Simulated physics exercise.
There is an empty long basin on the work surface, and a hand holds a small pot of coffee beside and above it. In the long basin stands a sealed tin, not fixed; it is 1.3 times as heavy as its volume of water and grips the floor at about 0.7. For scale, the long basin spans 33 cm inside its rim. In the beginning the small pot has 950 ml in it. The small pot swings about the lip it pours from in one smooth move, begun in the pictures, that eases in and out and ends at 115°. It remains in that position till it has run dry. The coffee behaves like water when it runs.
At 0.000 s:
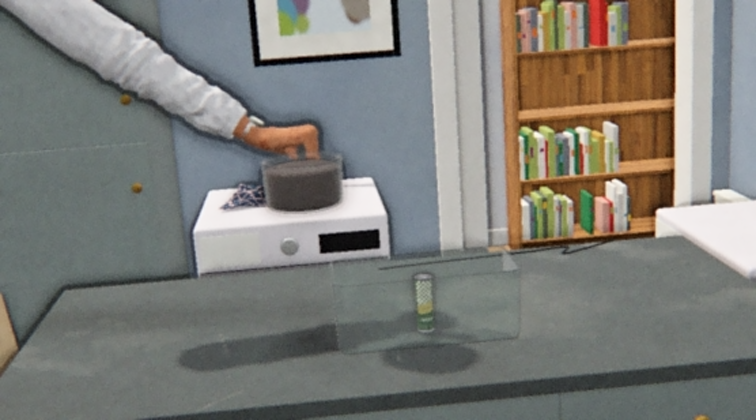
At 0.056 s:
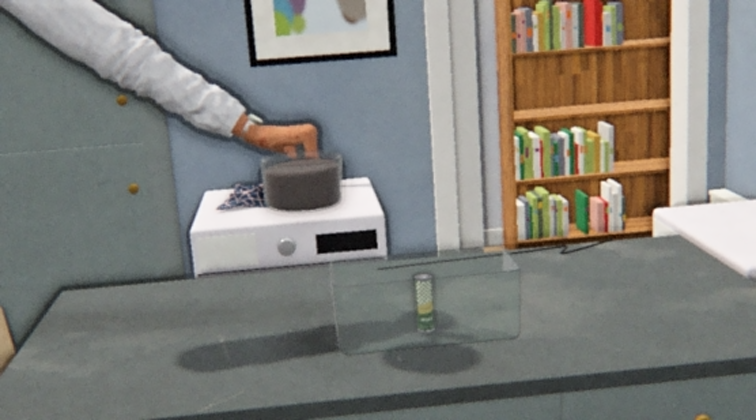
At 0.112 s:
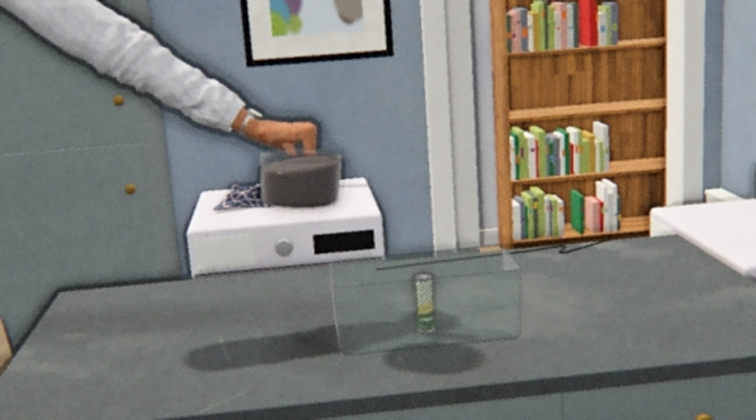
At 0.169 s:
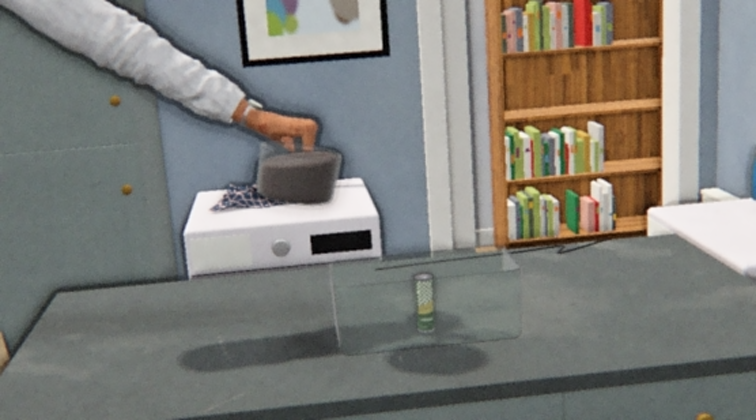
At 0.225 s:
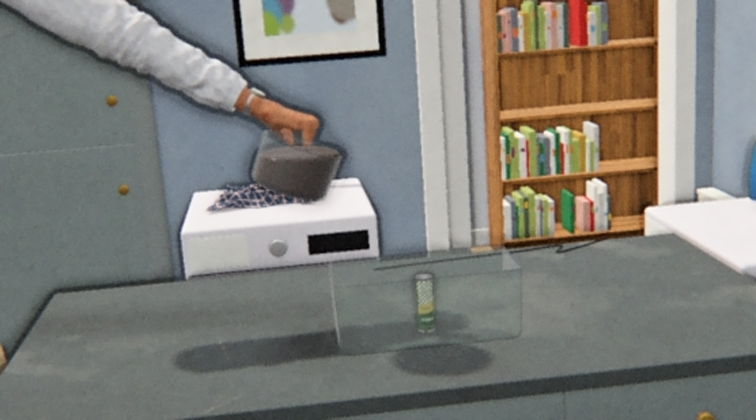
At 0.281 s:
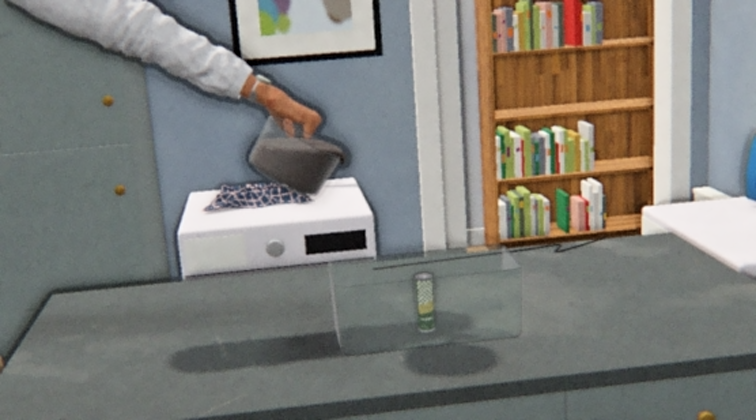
A hand in a white sleeve, reaching in from the upper left, tilts a small see-through pot of dark liquid steadily down to the right. The pot hangs above a white appliance with a patterned cloth on top, behind a grey worktop holding a clear basin and a small green-and-yellow tin. Seen from across the worktop, the blue-walled room and its wooden bookcase shift slightly left as the camera moves gently.
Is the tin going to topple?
No.
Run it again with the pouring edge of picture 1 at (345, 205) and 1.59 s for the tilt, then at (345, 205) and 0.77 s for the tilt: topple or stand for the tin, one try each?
The tin overturns the first time and overturns the second time.
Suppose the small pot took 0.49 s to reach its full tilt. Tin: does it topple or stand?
Result: Tin upright.
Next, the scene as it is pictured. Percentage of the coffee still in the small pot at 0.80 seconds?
About 3 percent.
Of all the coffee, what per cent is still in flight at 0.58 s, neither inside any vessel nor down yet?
About 56 per cent.
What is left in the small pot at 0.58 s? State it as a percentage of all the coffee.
Some 38 % of it is still there.
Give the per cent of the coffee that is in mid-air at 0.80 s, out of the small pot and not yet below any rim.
Estimated airborne part: Roughly 24 per cent.
After 0.58 s the tilt is 98° and 37 per cent is still to pour; the tin stands where it began.
After 0.80 s the tilt is 115° and 3 per cent is still to pour; the tin stands where it began.
After 1.02 s the tilt is 115° and 0 per cent is still to pour; the tin stands where it began.
After 1.27 s the tilt is 115° and 0 per cent is still to pour; the tin stands where it began.
In the end the tin stands where it began.
